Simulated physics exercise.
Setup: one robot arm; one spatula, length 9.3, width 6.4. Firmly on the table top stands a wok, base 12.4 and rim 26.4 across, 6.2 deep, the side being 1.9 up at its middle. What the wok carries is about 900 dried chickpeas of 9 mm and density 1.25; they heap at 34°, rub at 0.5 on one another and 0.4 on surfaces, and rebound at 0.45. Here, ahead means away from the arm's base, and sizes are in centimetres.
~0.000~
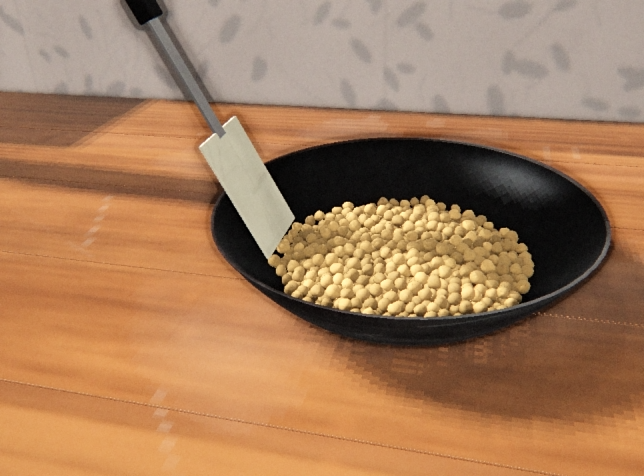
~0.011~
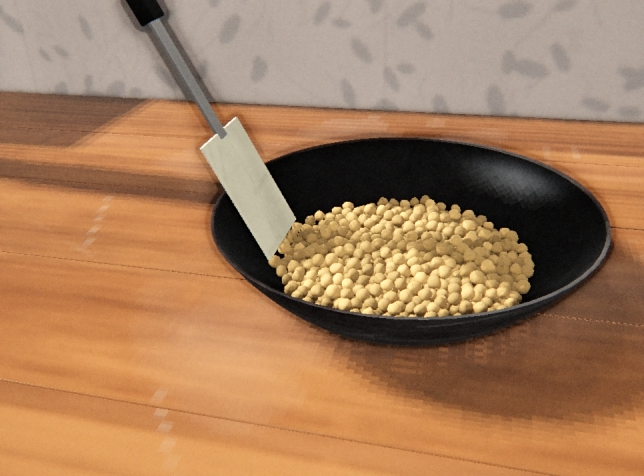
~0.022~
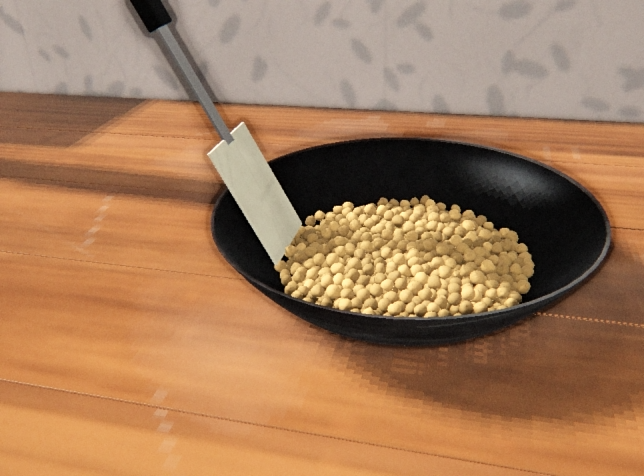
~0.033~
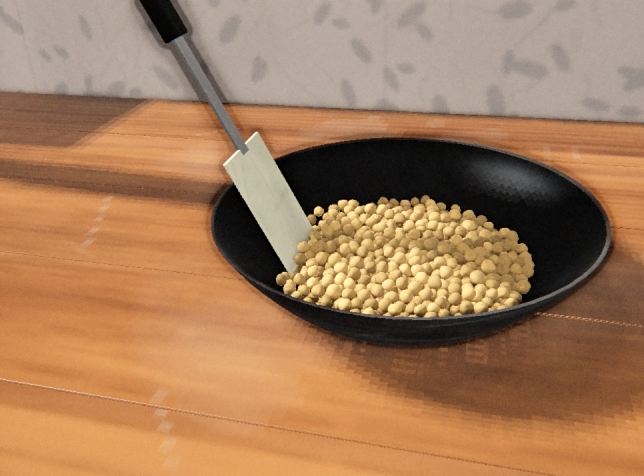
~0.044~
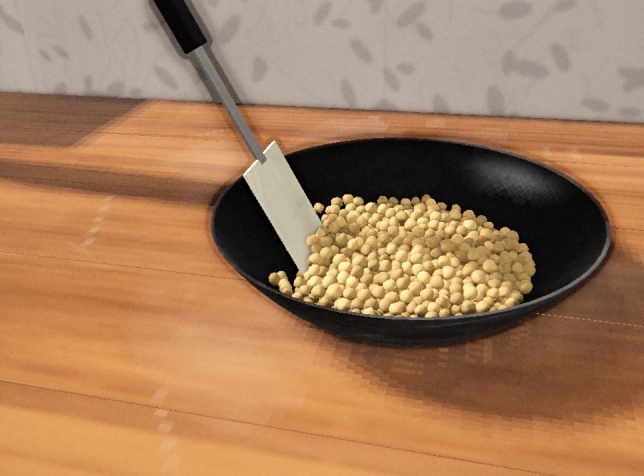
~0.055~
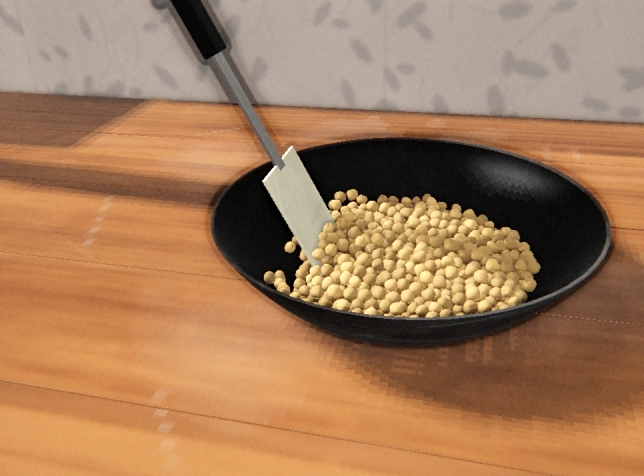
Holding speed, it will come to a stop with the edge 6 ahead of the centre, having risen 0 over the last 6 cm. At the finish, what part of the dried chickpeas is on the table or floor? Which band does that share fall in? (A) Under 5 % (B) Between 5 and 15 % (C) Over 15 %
Between 5 and 15 %.
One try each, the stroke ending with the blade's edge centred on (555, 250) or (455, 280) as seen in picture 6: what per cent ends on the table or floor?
I'd say some 35 per cent, then some 0 per cent.
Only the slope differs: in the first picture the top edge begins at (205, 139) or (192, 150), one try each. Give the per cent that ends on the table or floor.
First try roughly 5 percent, second try roughly 0 percent.
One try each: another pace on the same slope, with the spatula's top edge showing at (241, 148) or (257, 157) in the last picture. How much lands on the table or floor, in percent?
Around 0 per cent, then around 0 per cent.
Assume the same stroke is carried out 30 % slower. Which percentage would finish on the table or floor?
Estimated share: Some 0 %.
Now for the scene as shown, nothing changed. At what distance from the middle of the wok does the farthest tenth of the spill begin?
35 centimetres, give or take.
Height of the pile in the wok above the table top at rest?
Roughly 6.5 centimetres.
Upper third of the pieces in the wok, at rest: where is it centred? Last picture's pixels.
Roughly (523, 248).
After 0.08 s, sloping 63°, highest piece 6 above the table; 900 in the wok.
After 0.11 s, sloping 63°, highest piece 7 above the table; 900 in the wok.
After 0.32 s, sloping 63°, highest piece 7 above the table; 825 in the wok, 39 on the table or floor, 36 on the blade or in flight.
After 1.37 s, sloping 63°, highest piece 6 above the table; 823 in the wok, 77 on the table or floor.
In the end, 823 in the wok, 77 on the table or floor. That is 9 % on the table or floor.
